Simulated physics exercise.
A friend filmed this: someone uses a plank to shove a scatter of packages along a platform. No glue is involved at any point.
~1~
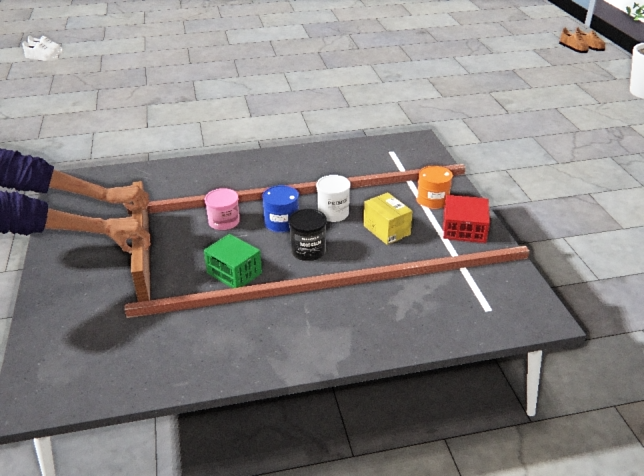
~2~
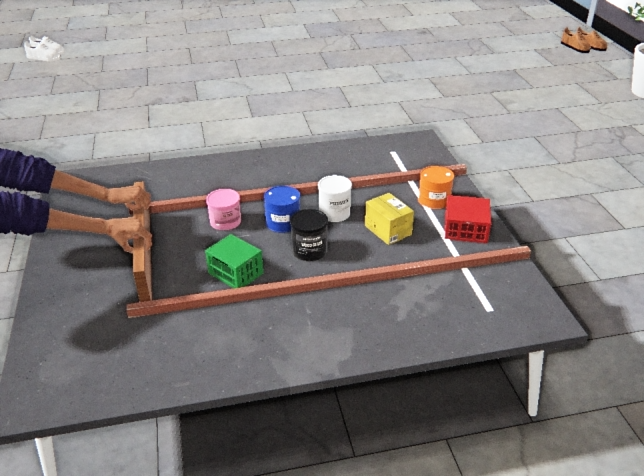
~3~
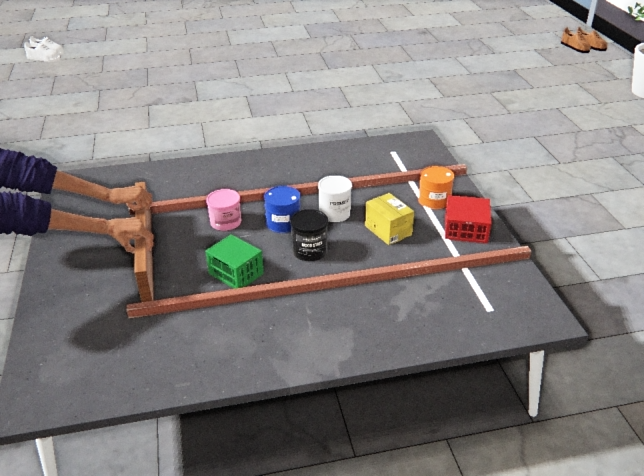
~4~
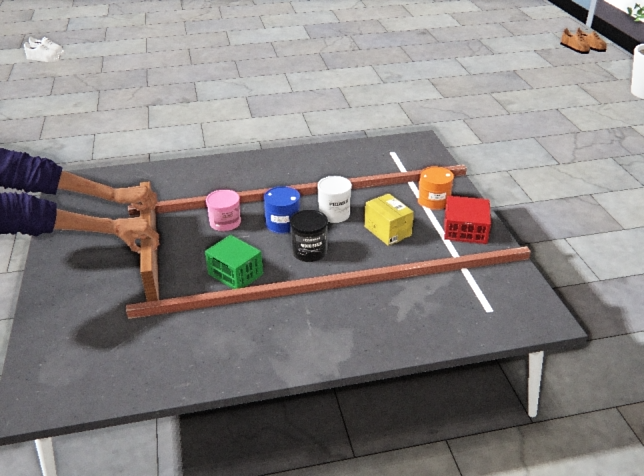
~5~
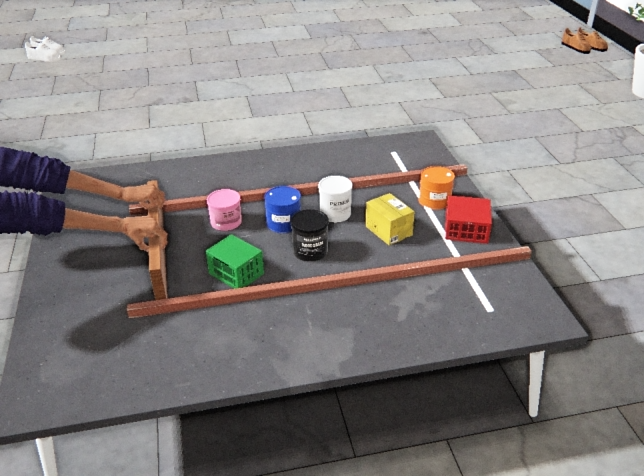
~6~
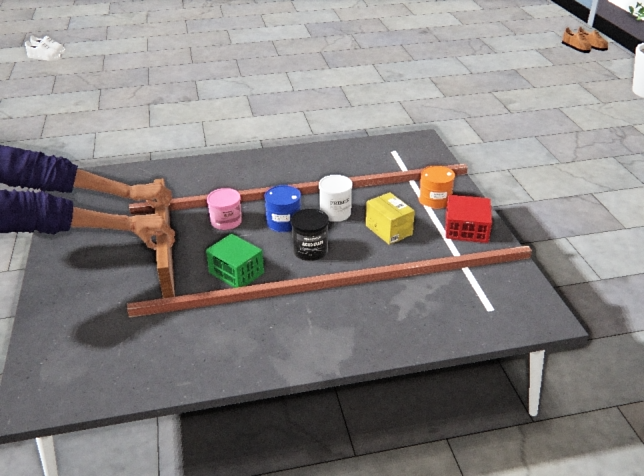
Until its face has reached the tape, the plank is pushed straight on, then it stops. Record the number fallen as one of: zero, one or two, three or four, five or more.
I expect only one or two to drop off the edge.
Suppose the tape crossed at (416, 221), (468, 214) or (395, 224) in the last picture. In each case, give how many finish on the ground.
Going through them in order, you'd see 0, 4 and 0.
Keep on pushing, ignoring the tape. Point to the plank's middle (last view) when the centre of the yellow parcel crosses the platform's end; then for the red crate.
First one: Around (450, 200). Other one: Around (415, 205).
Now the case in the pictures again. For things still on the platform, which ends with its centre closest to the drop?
It's the yellow parcel that ends nearest.
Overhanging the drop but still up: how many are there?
It's 1.
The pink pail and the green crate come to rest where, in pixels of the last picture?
In the last picture, roughly (431, 176) and (471, 237).
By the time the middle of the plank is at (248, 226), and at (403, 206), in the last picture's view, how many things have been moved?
The first number is 3, the next one 8.
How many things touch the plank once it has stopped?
In total, 4.
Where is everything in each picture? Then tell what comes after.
In the first frame, red crate (466, 219); orange canister (434, 187); yellow parcel (388, 218); plank (141, 240); tape (432, 219).
In the second frame, orange canister (436, 187); white pail (335, 199).
In the third frame, yellow parcel (389, 219); plank (144, 240).
In the fourth frame, red crate (467, 219); blue canister (282, 210).
In the fifth frame, orange canister (436, 188); black pail (310, 236).
In the sixth frame, red crate (468, 218); orange canister (437, 187); yellow parcel (390, 218); plank (164, 237); tape (434, 218).
Early on, none off yet; red crate at rest near (468, 218); orange canister at rest near (437, 187); yellow parcel at rest near (390, 218).
A while later, none off yet; red crate at rest near (468, 218); orange canister at rest near (437, 187); yellow parcel travelled a little near (399, 217).
Finally, the number that fall off is one or two; lost, orange canister and red crate.
